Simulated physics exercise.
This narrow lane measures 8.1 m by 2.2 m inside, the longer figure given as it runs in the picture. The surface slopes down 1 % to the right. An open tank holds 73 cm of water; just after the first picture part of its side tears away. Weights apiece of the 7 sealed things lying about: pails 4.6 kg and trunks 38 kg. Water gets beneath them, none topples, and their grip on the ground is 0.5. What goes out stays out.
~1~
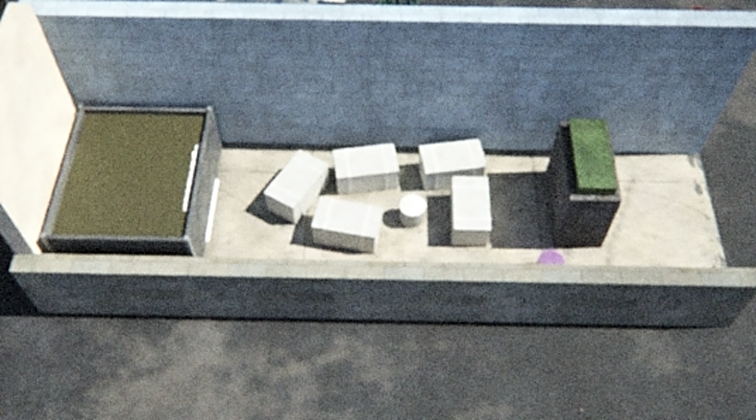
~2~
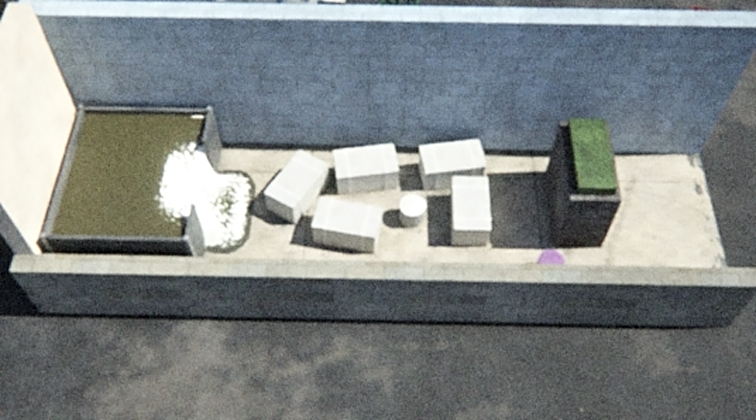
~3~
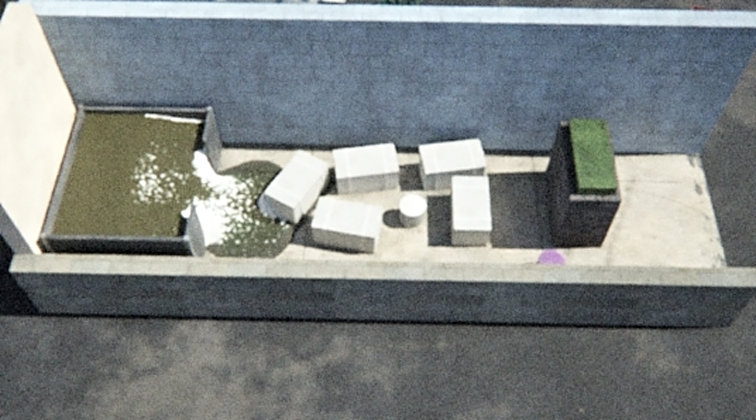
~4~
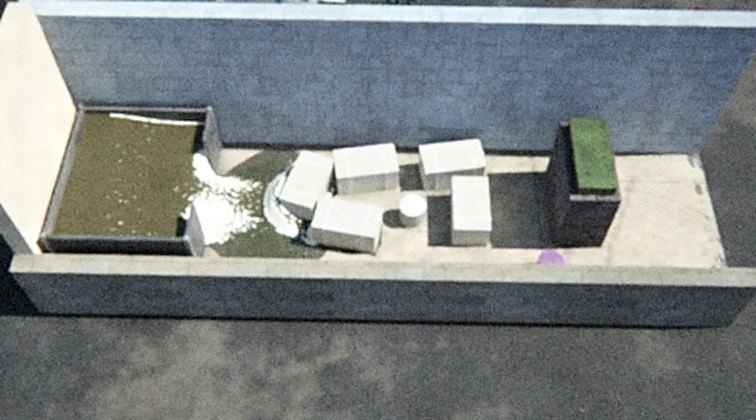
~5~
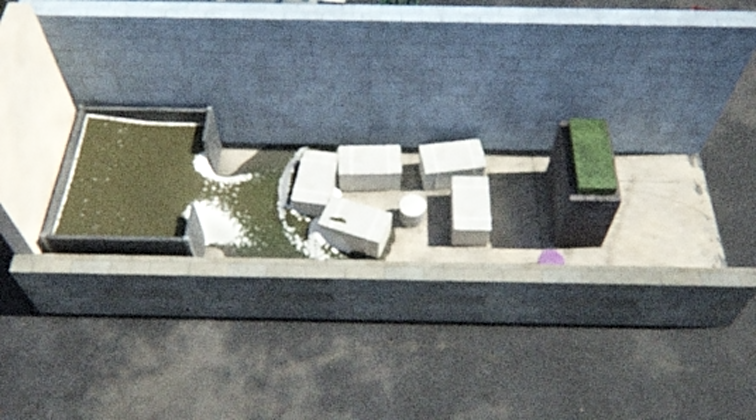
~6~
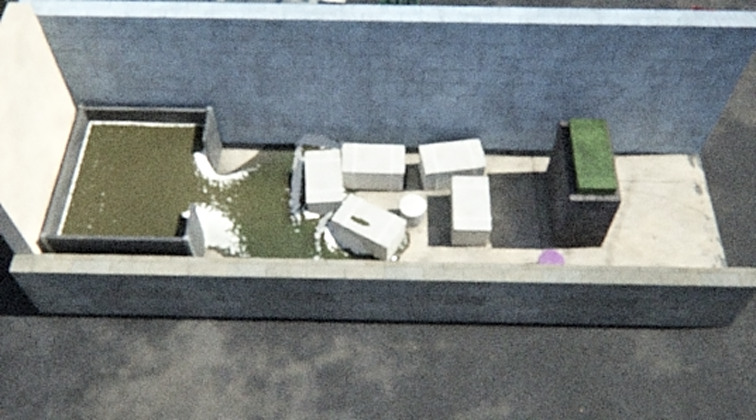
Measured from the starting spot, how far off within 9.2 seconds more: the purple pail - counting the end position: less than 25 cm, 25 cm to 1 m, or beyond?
The purple pail travels far.
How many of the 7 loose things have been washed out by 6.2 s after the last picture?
2 of them.
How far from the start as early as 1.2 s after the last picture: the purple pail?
Roughly 120 cm by then.
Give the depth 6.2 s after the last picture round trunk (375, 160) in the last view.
Roughly 13 cm.
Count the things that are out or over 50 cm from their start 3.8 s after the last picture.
I count 7.
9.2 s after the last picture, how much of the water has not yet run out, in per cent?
About 62 per cent.
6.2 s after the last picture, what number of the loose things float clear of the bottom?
I count 3.
Then, 1.2 s after the last picture the purple pail is near (641, 249), 1.1 m from its start, aground; 0 of 7 are out; 5 afloat.
Then, 3.8 s after the last picture the purple pail has gone out; 2 of 7 are out; 5 afloat.
Then, 6.2 s after the last picture the purple pail has gone out; 2 of 7 are out; 3 afloat.
Then, 9.2 s after the last picture the purple pail has gone out; 3 of 7 are out; 2 afloat.
